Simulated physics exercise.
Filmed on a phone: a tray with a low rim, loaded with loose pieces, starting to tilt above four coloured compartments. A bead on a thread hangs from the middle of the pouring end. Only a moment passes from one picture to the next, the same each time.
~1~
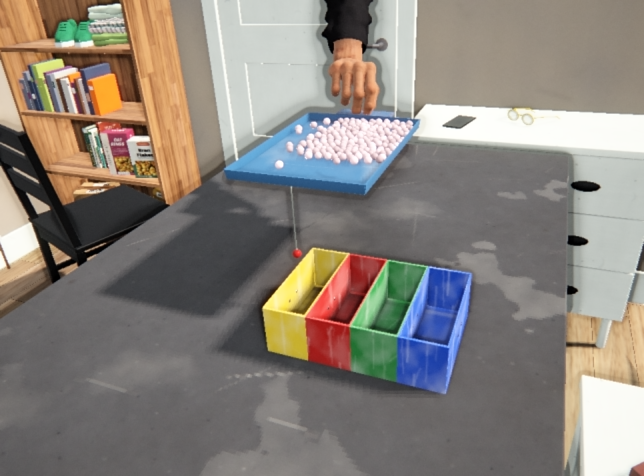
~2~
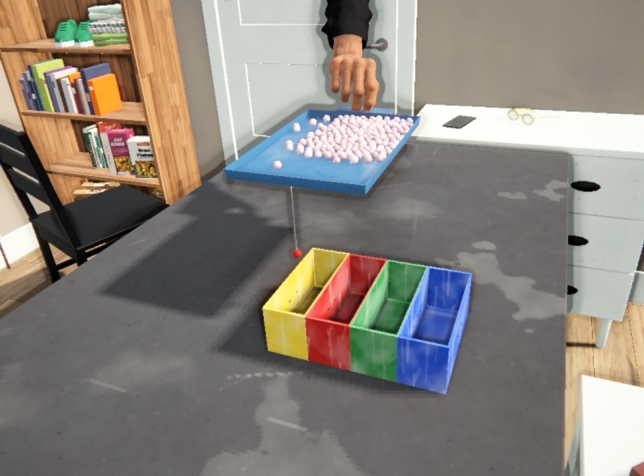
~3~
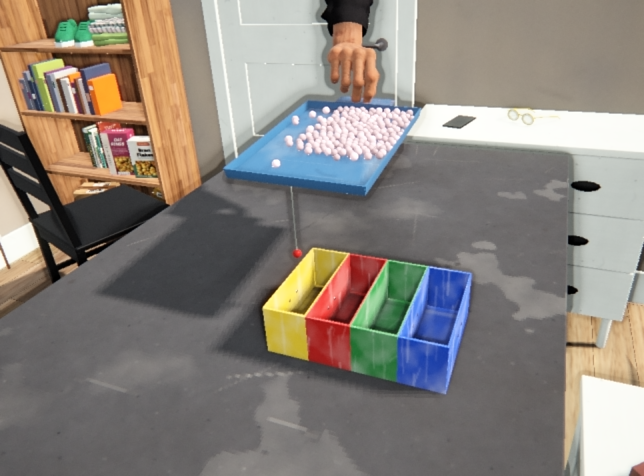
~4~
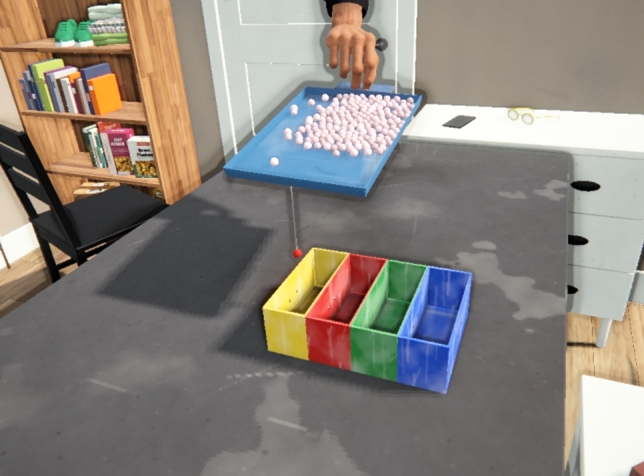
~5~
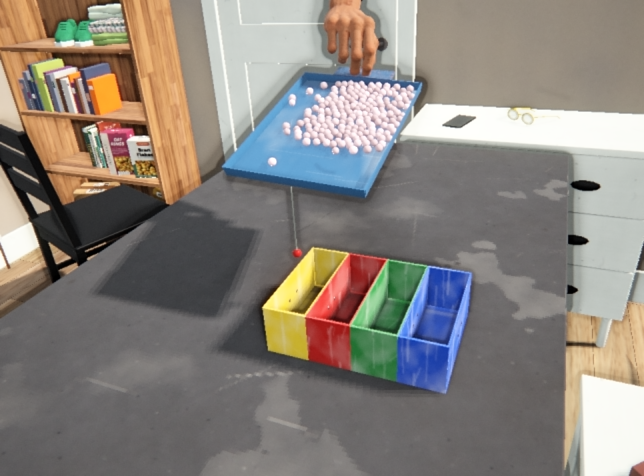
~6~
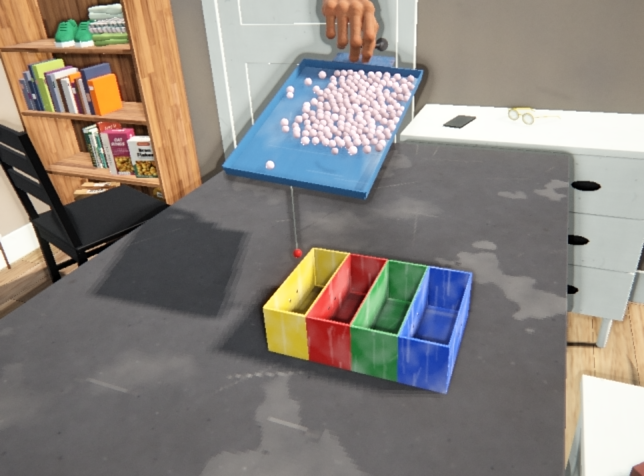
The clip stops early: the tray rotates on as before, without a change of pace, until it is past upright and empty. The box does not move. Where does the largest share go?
It favours the red compartment.
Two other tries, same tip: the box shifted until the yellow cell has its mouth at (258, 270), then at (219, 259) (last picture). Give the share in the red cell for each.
About 20 and 0 per cent.
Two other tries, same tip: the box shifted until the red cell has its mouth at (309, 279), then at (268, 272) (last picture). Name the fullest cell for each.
First the cell in green, then that blue cell.
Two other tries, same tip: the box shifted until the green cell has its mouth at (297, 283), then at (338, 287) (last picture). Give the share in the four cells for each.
Roughly 80 per cent, and 100 per cent.
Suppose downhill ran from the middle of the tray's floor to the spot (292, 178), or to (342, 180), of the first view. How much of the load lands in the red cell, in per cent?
In turn 10 and 60 in a hundred.
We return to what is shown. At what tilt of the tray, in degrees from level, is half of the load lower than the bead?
At some 85 degrees.
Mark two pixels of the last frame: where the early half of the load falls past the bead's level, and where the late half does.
Around (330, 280) and then (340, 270).
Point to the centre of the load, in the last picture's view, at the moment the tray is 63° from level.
Near (324, 189).
Just after the last frame, tray tipped steeply; roughly two thirds on the tray; about a tenth in the yellow cell; about a tenth in the red cell; just a few in the green cell; roughly a quarter falling or outside the box.
A moment on, tray tipped past a quarter turn; about a tenth on the tray; roughly a third in the red cell; roughly a quarter in the yellow cell; about a tenth in the green cell; just a few in the blue cell; roughly a quarter falling or outside the box.
Further on, tray tipped past a quarter turn; roughly half in the red cell; roughly a quarter in the yellow cell; about a tenth in the green cell; just a few in the blue cell; roughly a quarter falling or outside the box.
When it is over, tray tipped past a quarter turn; roughly half in the red cell; roughly a quarter in the yellow cell; about a tenth in the green cell; just a few in the blue cell; roughly a quarter outside the box.
